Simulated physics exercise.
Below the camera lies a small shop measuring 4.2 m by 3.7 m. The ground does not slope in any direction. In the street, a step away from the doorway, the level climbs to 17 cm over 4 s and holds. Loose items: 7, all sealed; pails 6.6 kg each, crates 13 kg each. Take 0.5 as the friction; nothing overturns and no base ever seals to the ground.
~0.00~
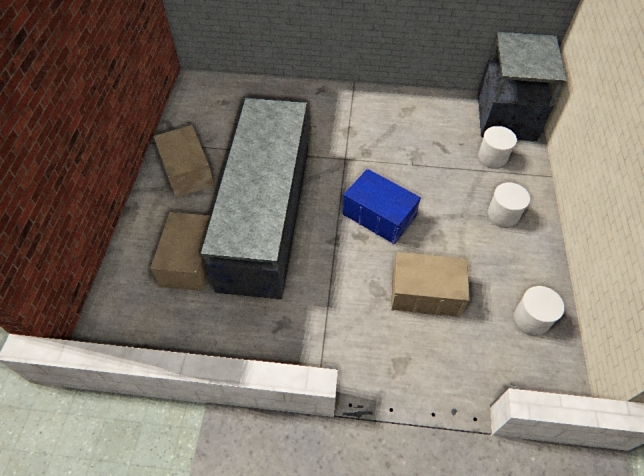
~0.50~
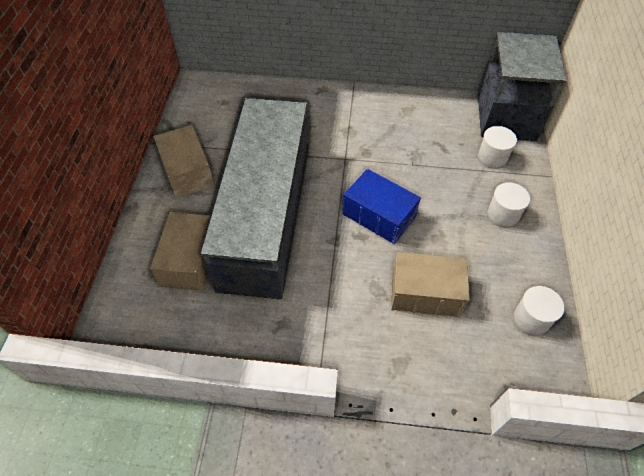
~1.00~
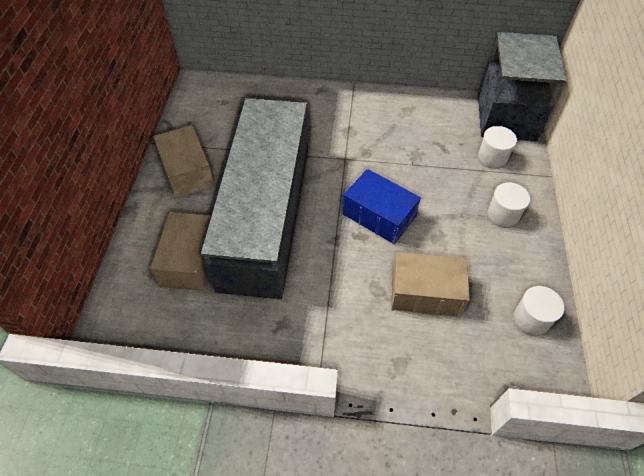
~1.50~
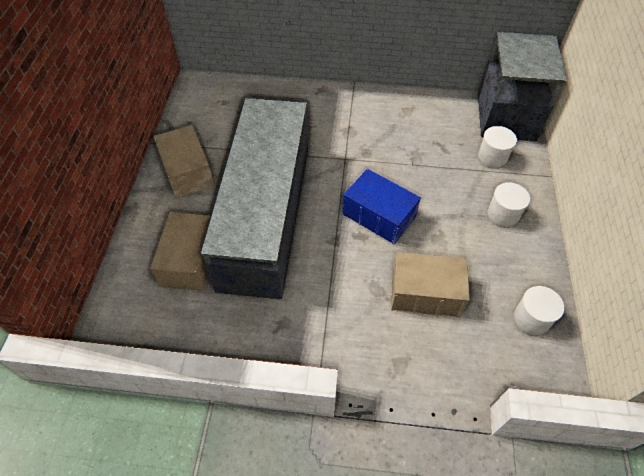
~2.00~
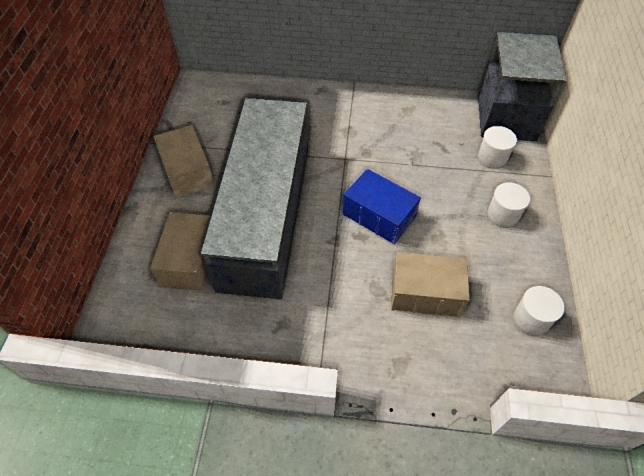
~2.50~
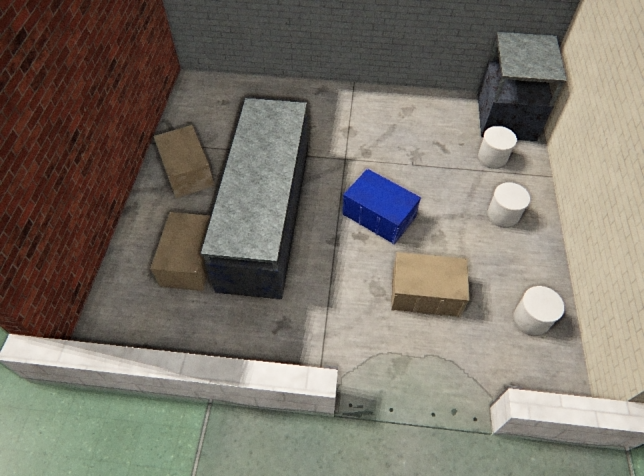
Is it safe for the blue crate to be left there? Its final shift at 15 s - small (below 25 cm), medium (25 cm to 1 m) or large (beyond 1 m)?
Large.
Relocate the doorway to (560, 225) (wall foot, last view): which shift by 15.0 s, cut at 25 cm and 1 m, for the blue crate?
You'd see the blue crate wander off a long way.
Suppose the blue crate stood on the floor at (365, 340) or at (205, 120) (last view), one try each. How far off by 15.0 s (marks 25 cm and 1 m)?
Run 1 - well off; run 2 - well off.
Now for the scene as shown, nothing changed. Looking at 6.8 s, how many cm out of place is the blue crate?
100 cm, give or take.
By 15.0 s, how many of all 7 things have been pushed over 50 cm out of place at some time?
That makes 7.
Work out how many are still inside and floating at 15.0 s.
By my count, 7.
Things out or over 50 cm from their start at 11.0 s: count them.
By that point, 4.
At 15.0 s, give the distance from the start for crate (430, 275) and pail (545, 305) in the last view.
The first is 300 cm from its start, the second 60 cm.
After 3.5 s the blue crate is near (382, 196), 0.0 m from its start, aground; 0 afloat.
After 6.8 s the blue crate is near (386, 125), 0.9 m from its start, aground; 0 afloat.
After 11.0 s the blue crate is near (179, 86), 2.5 m from its start, afloat; 3 afloat.
After 15.0 s the blue crate is near (135, 198), 2.3 m from its start, afloat; 7 afloat.
